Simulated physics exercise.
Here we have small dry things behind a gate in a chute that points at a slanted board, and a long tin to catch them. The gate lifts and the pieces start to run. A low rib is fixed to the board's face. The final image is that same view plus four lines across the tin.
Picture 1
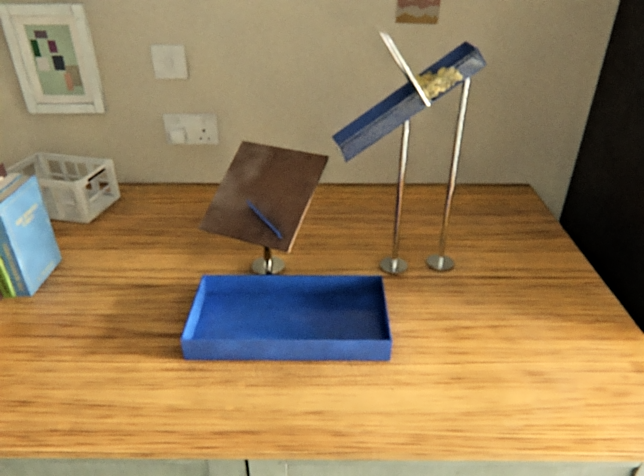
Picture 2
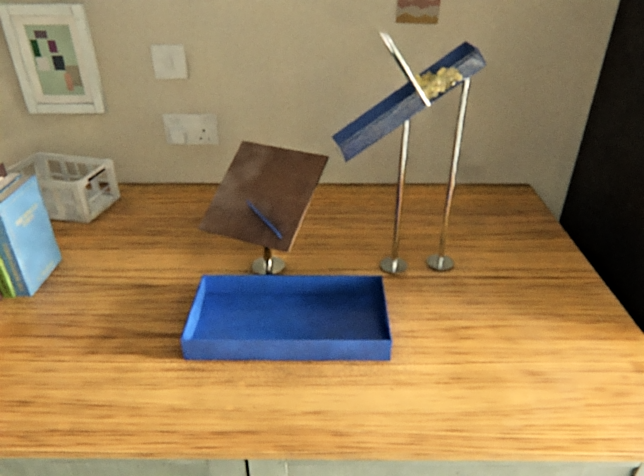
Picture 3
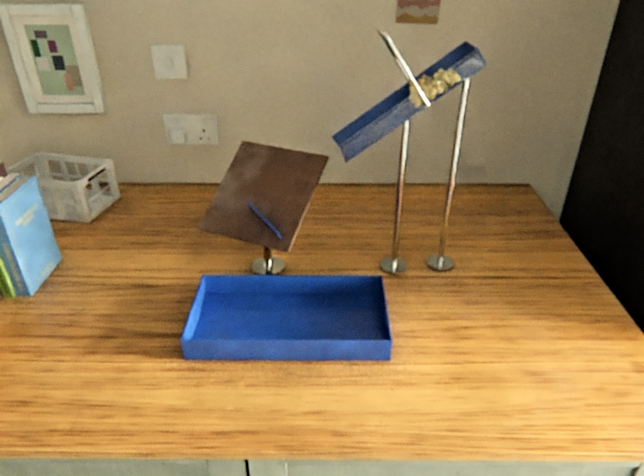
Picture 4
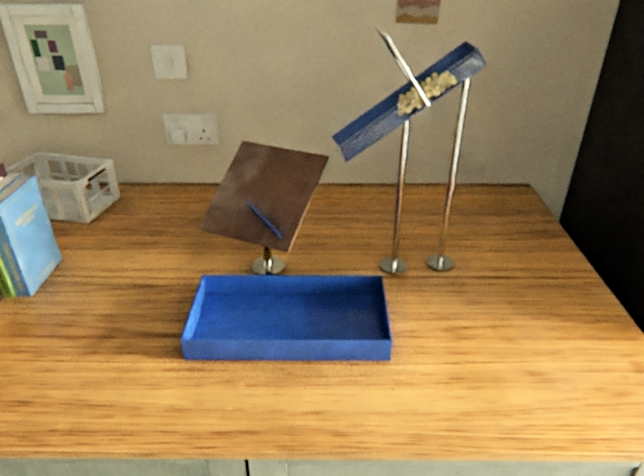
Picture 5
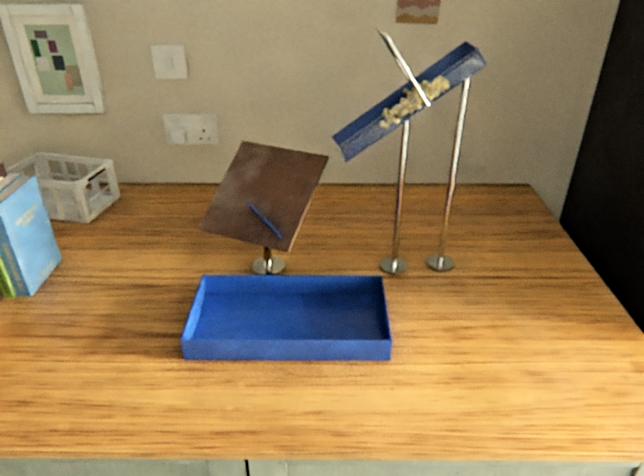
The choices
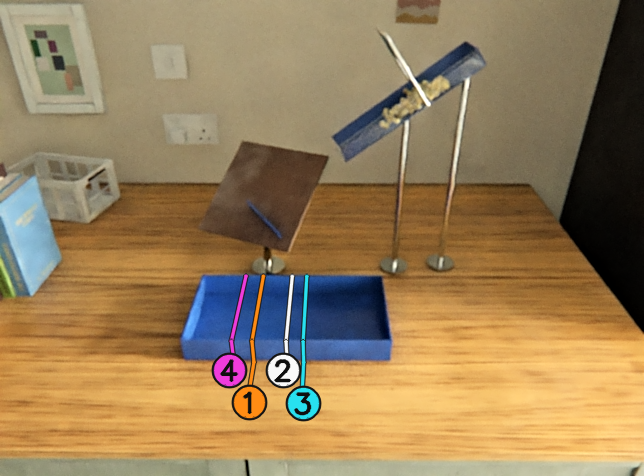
The footage shows a raised blue chute on two metal stands above a tilted brown board and an empty blue tray, as pale small pieces begin sliding down the chute to the left, passing beneath a lifted gate.
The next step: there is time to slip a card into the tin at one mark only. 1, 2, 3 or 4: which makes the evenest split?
2 is best.
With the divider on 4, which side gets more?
More lands on the right.
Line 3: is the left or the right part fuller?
The left side.
On the marked copy, line 1 crosses the front rim at (252, 340); line 2 crosses the front rim at (286, 340); line 3 crosses the front rim at (303, 340); line 4 crosses the front rim at (231, 340).
With 1, of what is caught, a small part on the left of the divider, most on the right.
With 2, of what is caught, about half on the left of the divider, about half on the right.
With 3, of what is caught, most on the left of the divider, about a quarter on the right.
With 4, of what is caught, a small part on the left of the divider, nearly all on the right.
